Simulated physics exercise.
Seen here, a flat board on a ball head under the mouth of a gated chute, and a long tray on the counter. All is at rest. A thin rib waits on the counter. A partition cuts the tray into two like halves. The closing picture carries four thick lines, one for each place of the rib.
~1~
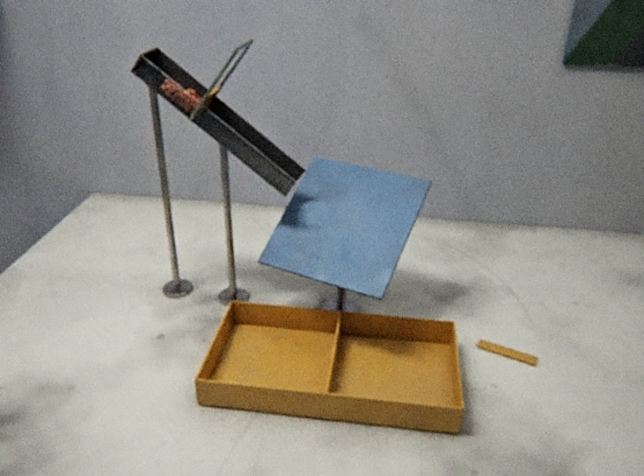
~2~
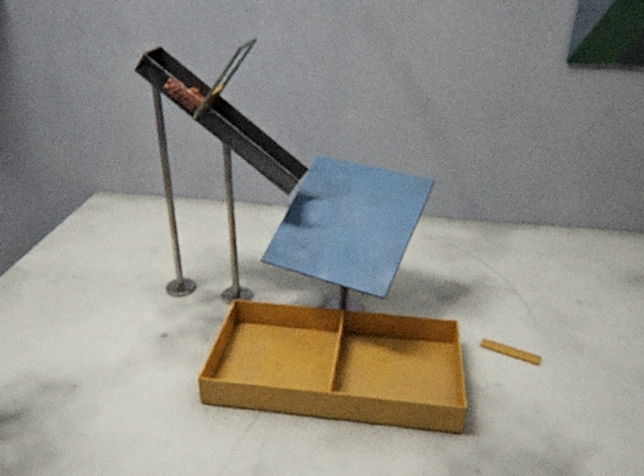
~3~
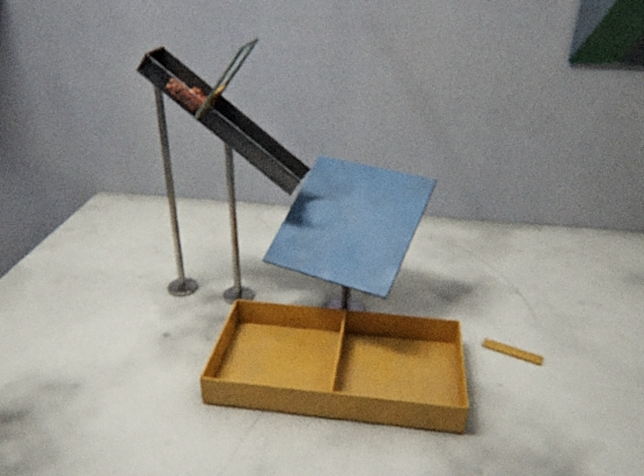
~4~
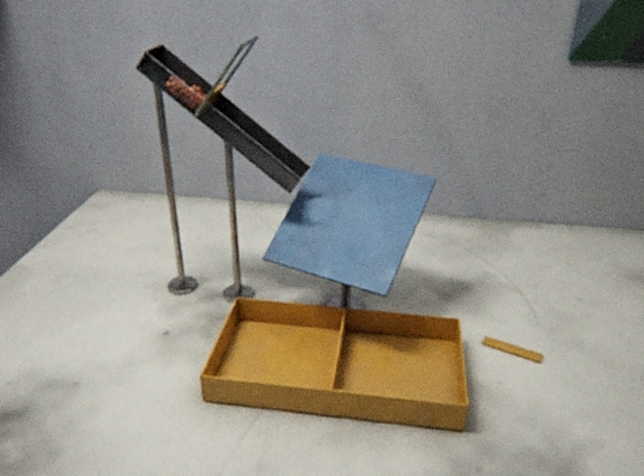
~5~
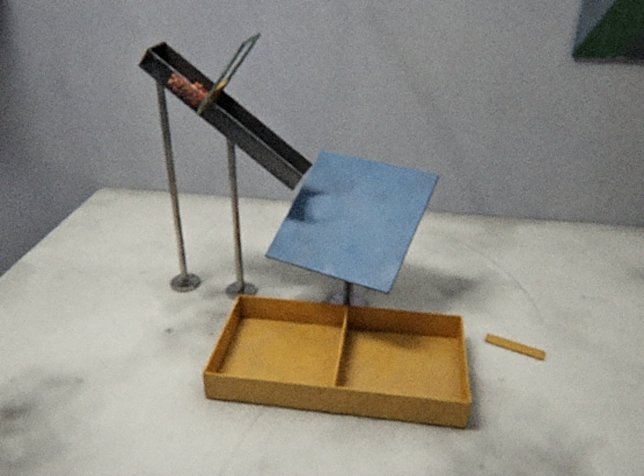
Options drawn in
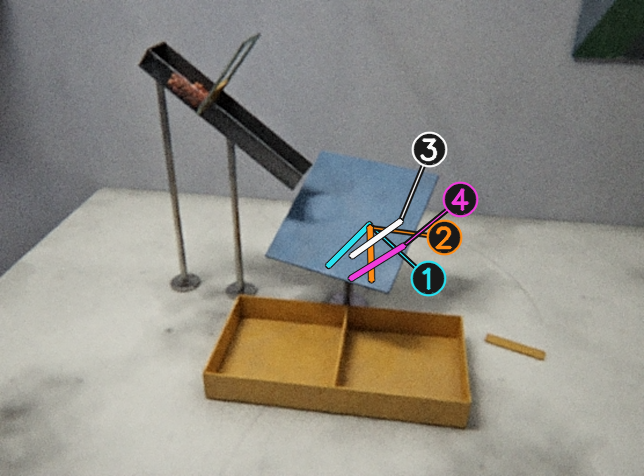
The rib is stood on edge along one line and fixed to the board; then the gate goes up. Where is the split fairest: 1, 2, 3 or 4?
2 is best.
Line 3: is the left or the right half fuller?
Left.
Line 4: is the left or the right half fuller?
Left.
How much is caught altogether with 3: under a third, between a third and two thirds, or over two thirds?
It is over two thirds.
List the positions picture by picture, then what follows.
In the first frame, load behind the gate (189, 98), clay pellets; lip of the chute (290, 190), sloping fairly steeply.
In the second frame, middle of the board (348, 220), tilted fairly steeply; middle of its low edge (319, 278); of its high edge (374, 167).
In the third frame, front corners of the tray (201, 378) and (468, 408); front end of its middle wall (331, 392); gate still shut (217, 93).
In the fourth frame, middle of the load (194, 95); lip (295, 187).
In the fifth frame, middle of the load (196, 92); lip (297, 184).
On the marked copy, line 1 from (369, 224) to (328, 265); line 2 from (370, 227) to (371, 279); line 3 from (400, 221) to (352, 255); line 4 from (403, 246) to (351, 278).
With 1, of what is caught, every piece in the left half, not one piece in the right.
With 2, of what is caught, roughly half in the left half, roughly half in the right.
With 3, of what is caught, almost all in the left half, about a tenth in the right.
With 4, of what is caught, almost all in the left half, just a few in the right.
